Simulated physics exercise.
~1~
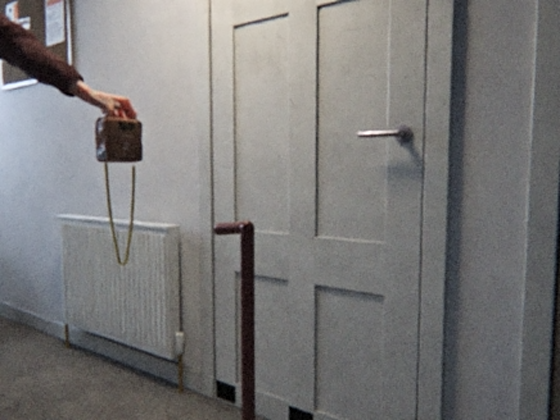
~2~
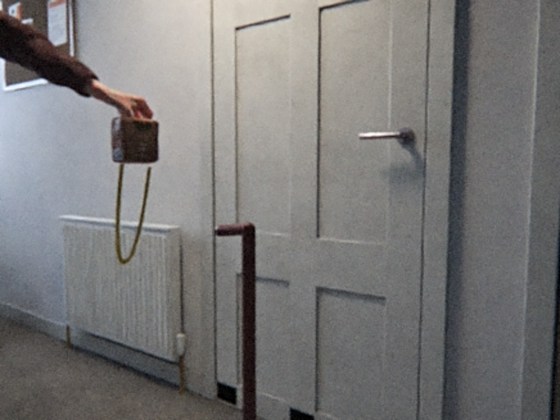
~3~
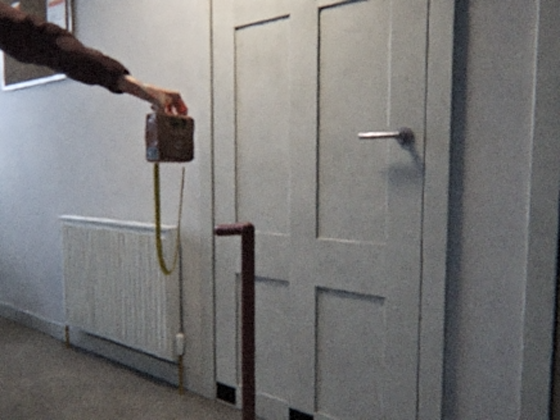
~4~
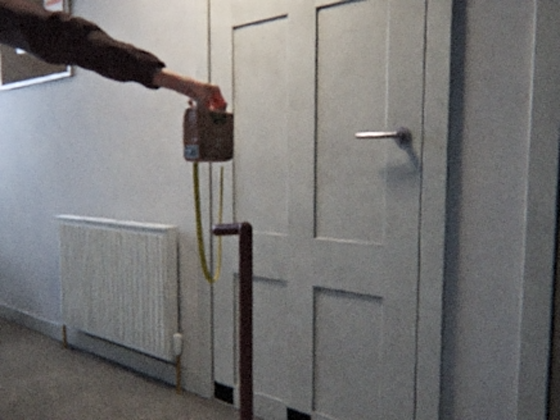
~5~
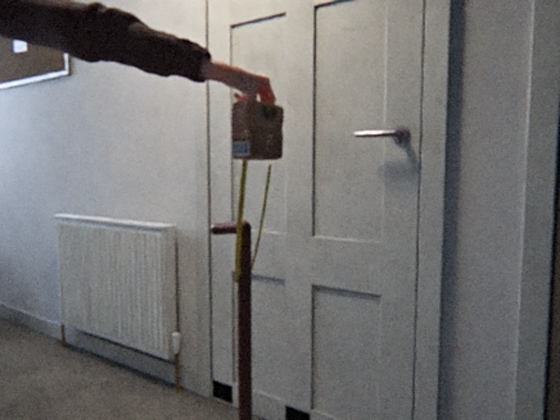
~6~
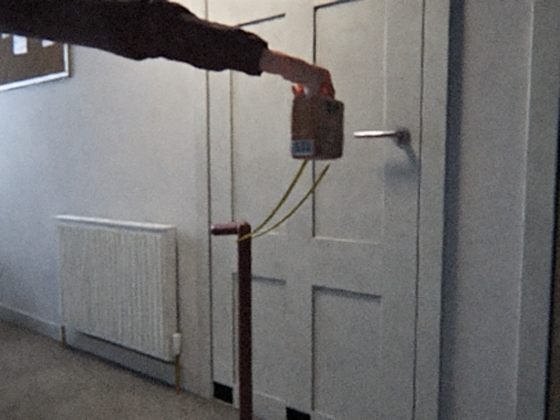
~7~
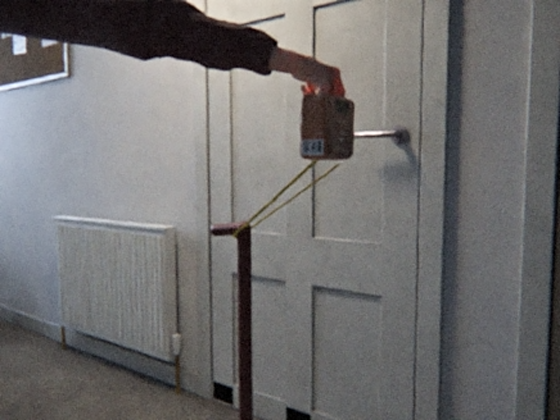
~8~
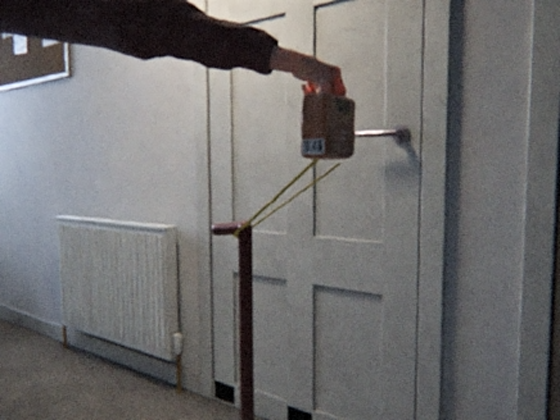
In the video, a hand carries a small orange-brown pouch with a hanging yellowish loop rightward past a dark post in front of a door. The loop catches on the post's hook and pulls tight, and the hand stops with the pouch held upright beyond it.
